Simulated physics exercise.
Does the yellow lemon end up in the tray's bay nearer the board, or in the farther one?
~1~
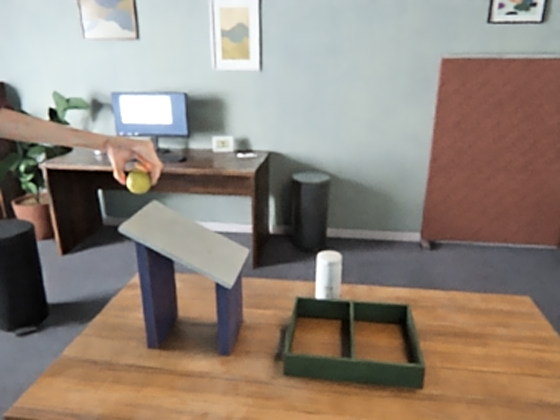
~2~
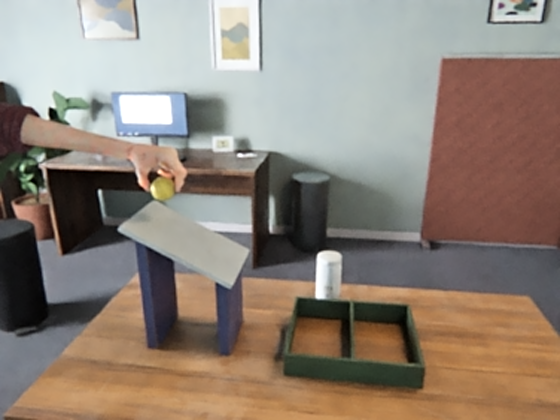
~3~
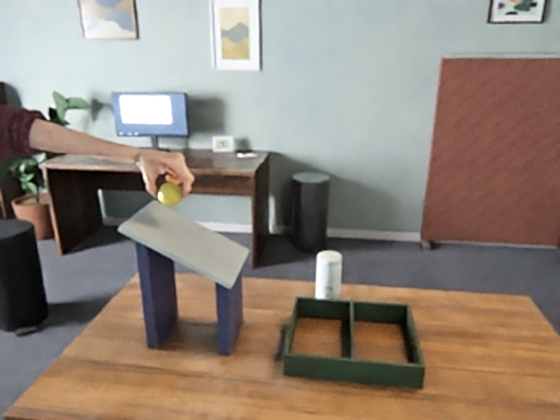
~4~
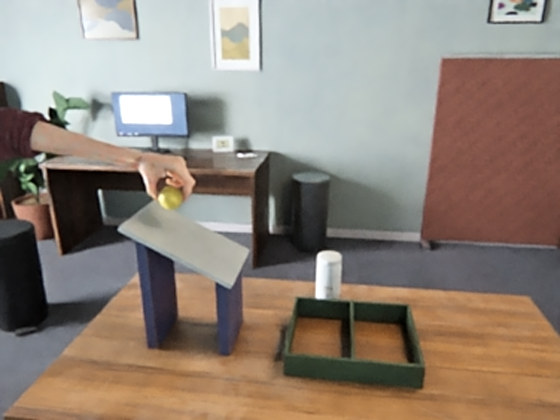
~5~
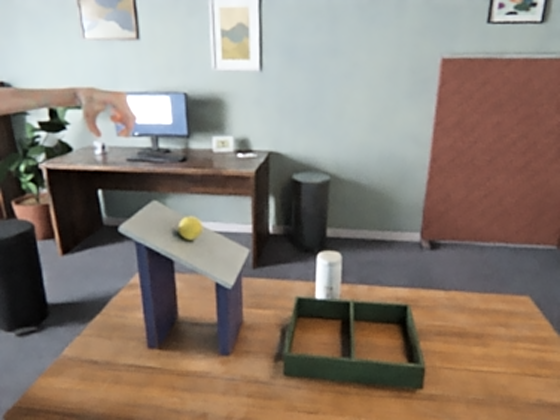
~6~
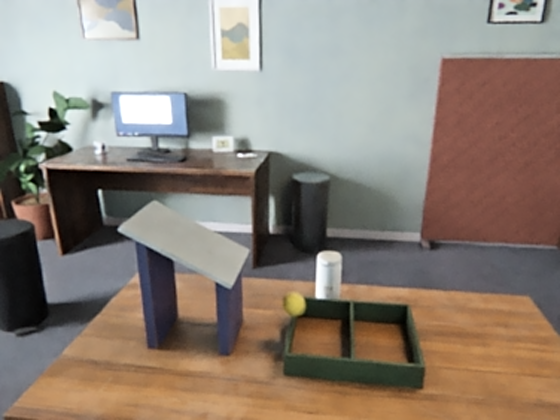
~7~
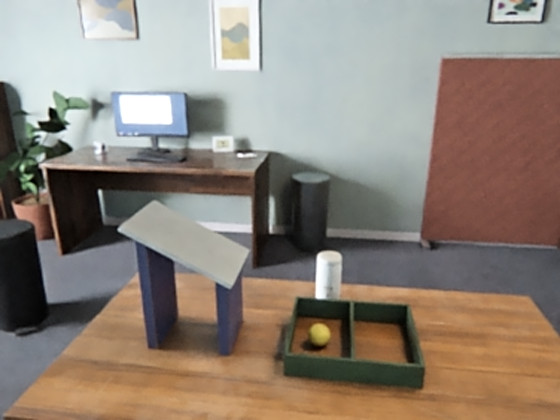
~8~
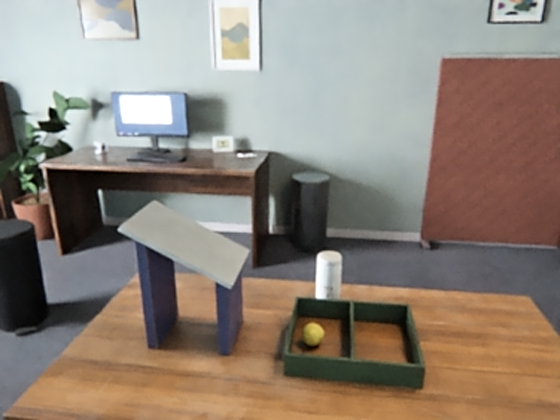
It ends up in the nearer bay, on the left side of the green tray. It drops in after leaving the sloping board and stays there.
Hand releasing a yellow lemon over a sloping board, the lemon rolling off and settling in a green tray's left bay.
